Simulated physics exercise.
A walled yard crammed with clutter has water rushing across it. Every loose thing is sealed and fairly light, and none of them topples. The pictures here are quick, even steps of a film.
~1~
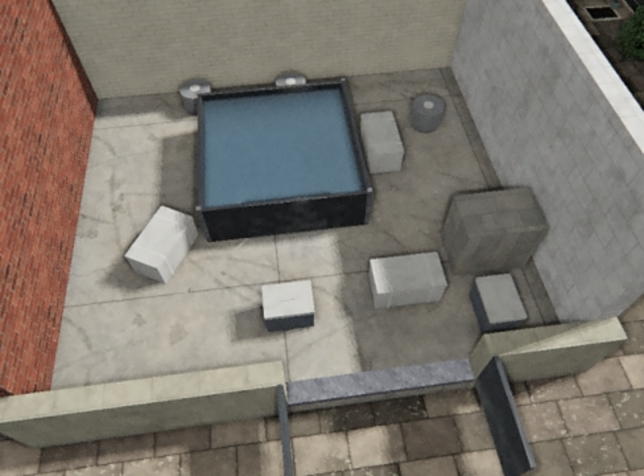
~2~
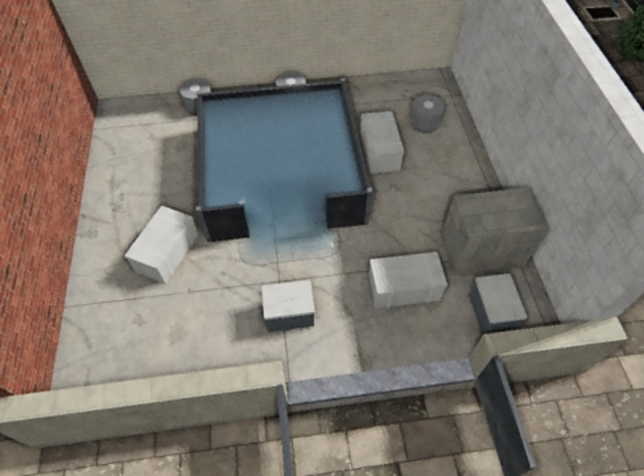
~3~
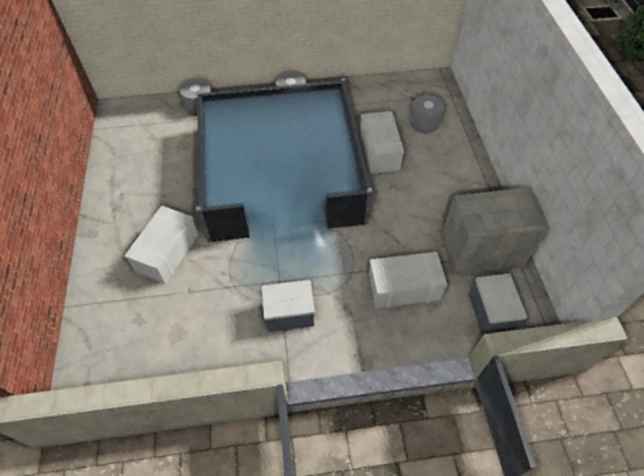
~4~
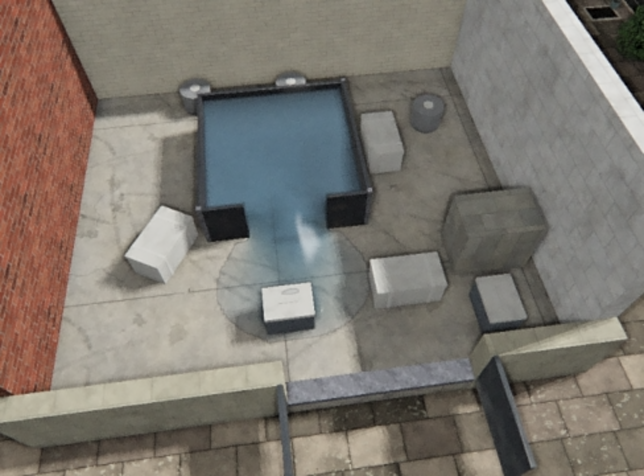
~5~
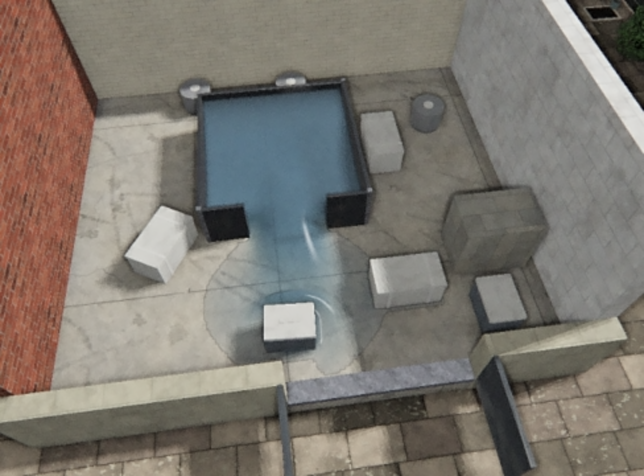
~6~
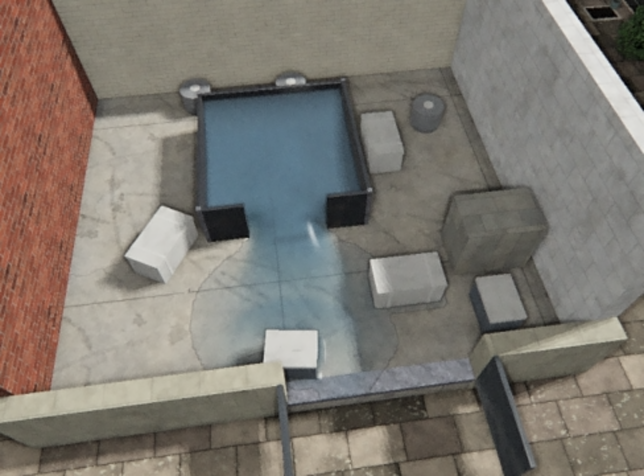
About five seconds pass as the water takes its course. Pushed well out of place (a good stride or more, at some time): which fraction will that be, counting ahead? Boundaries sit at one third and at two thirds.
The share is fewer than one third.
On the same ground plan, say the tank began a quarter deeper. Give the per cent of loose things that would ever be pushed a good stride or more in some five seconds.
Roughly 20 per cent.
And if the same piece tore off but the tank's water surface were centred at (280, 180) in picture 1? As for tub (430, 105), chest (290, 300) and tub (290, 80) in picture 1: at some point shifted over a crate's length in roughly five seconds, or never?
In turn: Less than that, yes, under that.
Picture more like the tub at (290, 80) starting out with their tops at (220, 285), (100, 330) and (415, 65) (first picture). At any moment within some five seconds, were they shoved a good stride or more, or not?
In turn: Pushed that far, yes, under that.
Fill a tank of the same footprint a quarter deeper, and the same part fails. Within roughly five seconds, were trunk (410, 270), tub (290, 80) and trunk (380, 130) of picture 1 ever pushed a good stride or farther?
First: Goes past it; second: Falls short; third: Falls short.
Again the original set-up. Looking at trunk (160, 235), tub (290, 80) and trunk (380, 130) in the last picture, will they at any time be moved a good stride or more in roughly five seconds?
Short of that, short of that, short of that.
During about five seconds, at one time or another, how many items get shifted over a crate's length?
The figure is 2.
A moment on, 1 of 8 are well off their spots; 0 afloat.
Next, 2 of 8 are well off their spots; 0 afloat.
Later, 2 of 8 are well off their spots; 0 afloat.
In the end, 2 of 8 are well off their spots, and 2 have been at some point; 0 afloat.
